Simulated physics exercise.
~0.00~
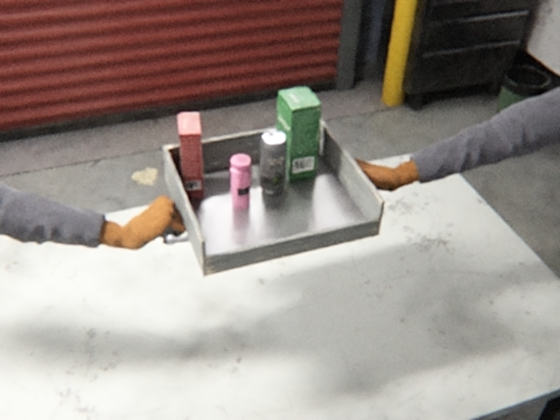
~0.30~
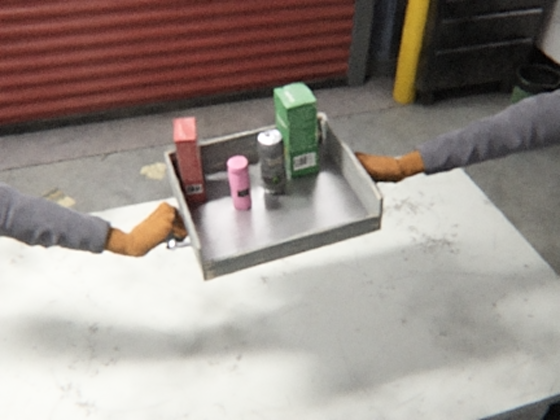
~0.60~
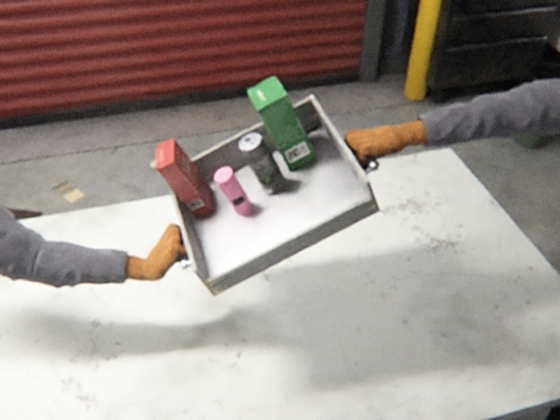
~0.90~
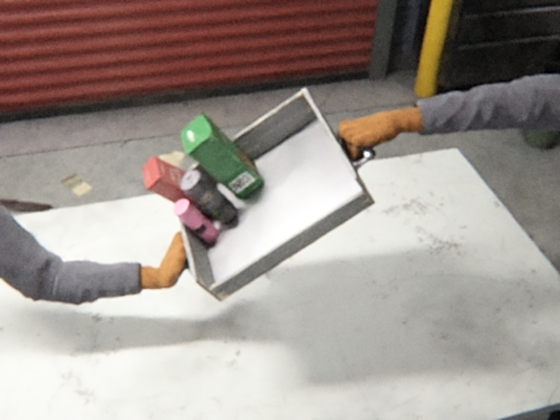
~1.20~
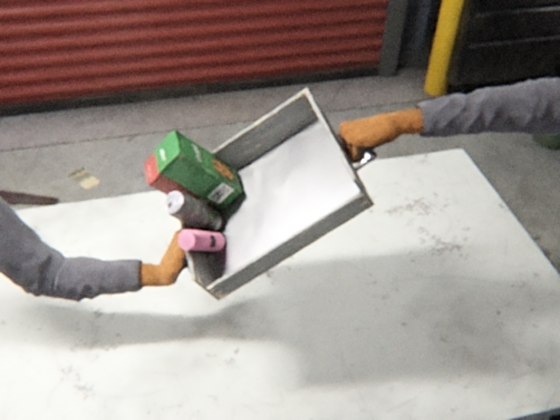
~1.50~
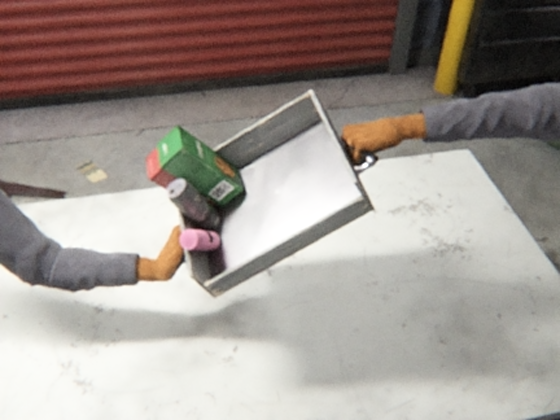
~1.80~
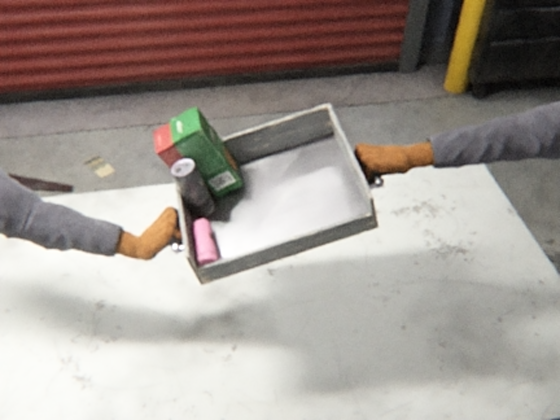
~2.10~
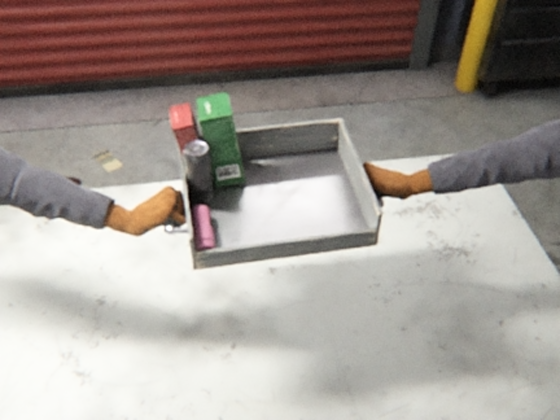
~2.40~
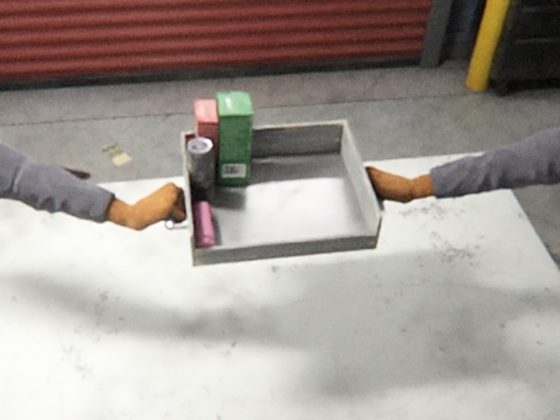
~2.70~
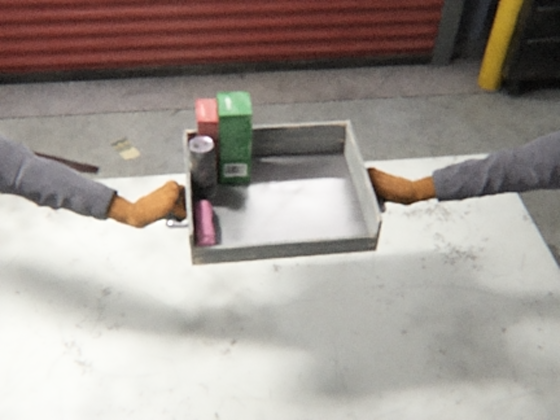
Two gloved hands tilt a tray left, sliding its items together, then level it, pink bottle toppled.
